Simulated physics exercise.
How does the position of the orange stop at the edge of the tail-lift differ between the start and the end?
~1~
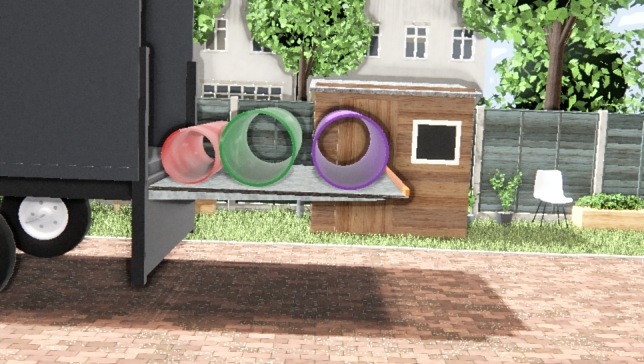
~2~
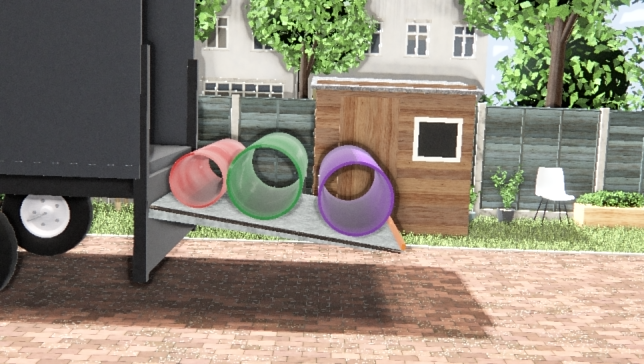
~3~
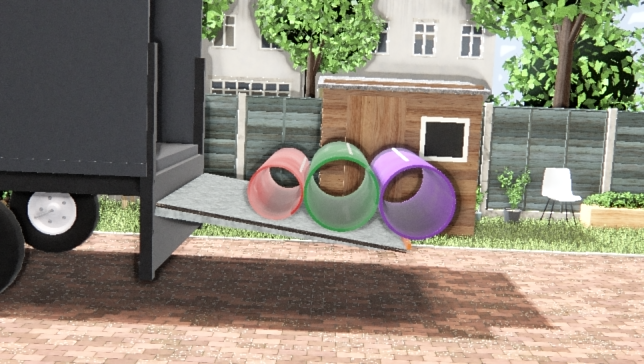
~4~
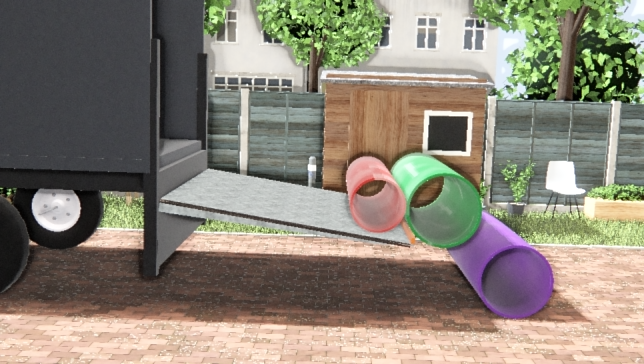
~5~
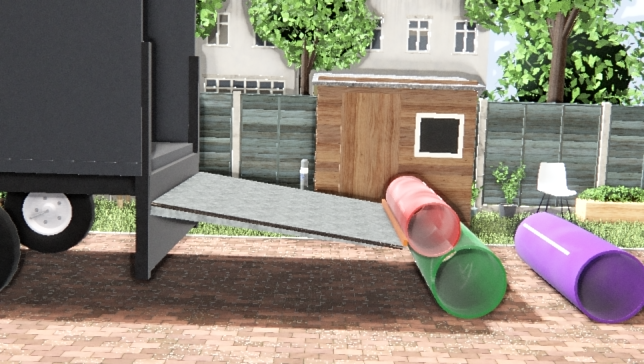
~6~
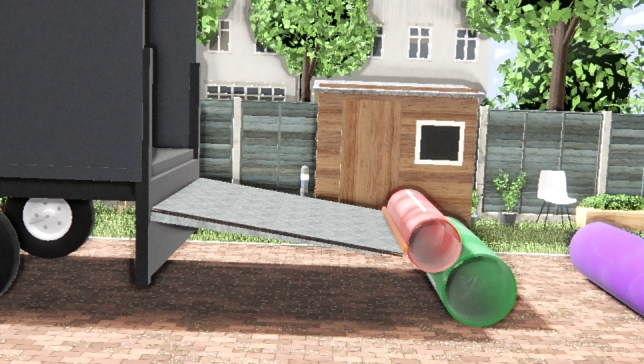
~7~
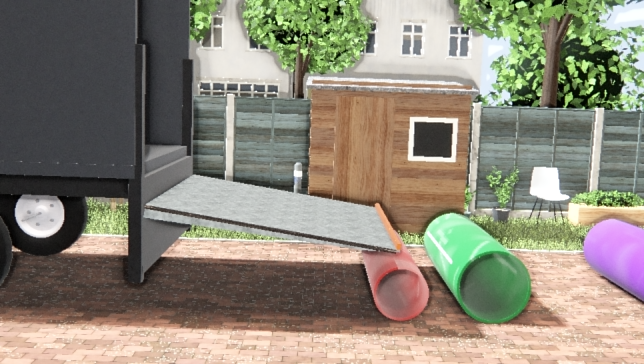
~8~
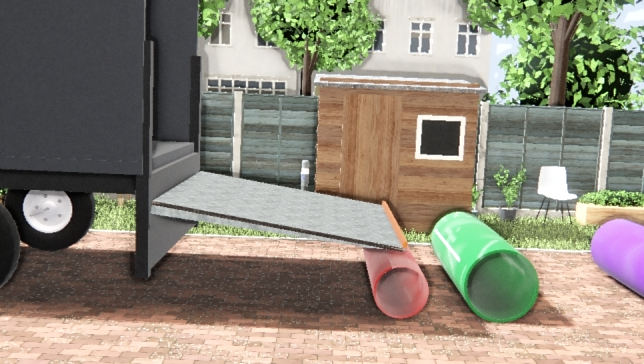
At the start the stop is upright on the level plate, while at the end it is leaning to the right along with the sloping plate.
